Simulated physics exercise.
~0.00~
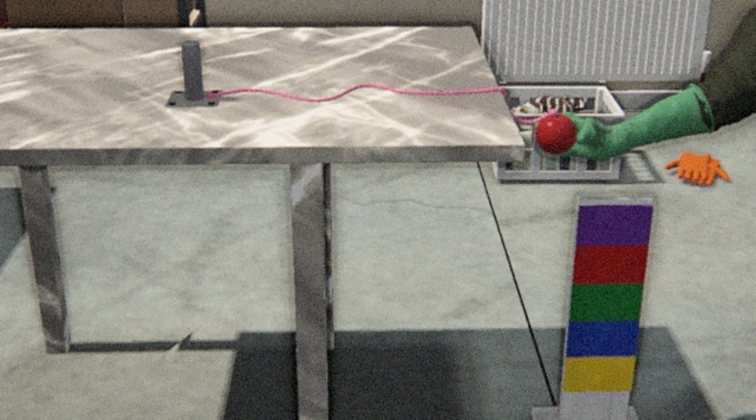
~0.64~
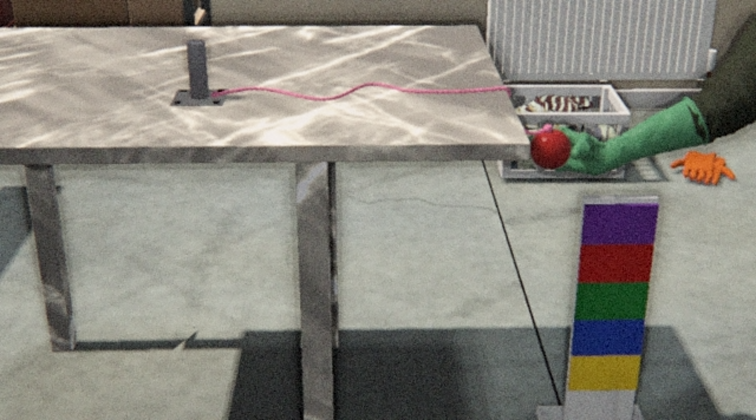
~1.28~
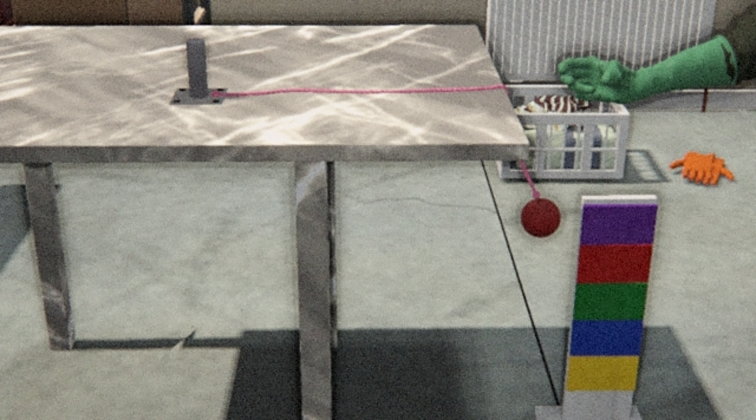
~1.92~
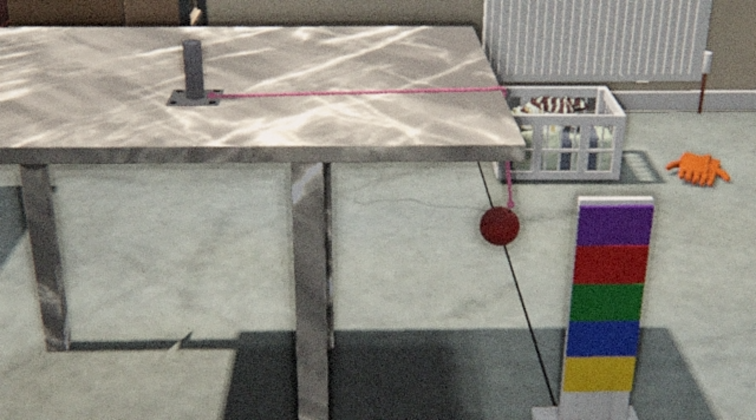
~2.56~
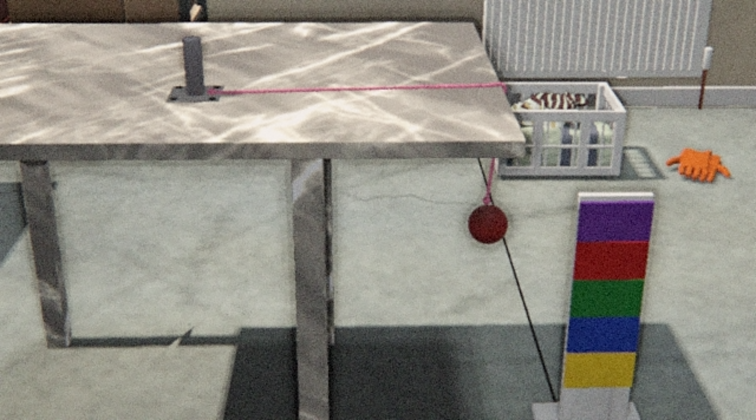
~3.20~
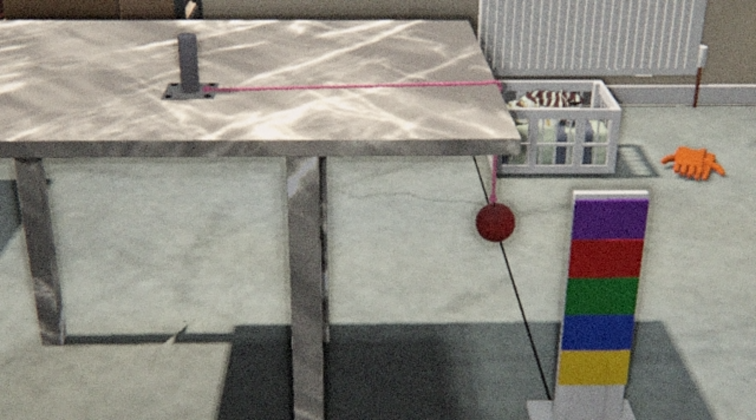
The clip opens on a green-gloved hand holding a round red apple just off the right end of a table, with a pink shoelace winding loosely back to a post on a plate. Beside the table stands an upright board banded purple, red, green, blue and yellow. The fingers open and the hand draws back to the right as the apple drops and the lace pulls straight. The apple then swings left below the table edge, and the hand is gone from view. It drifts slightly back to the right and ends hanging from the lace, level with the purple band.
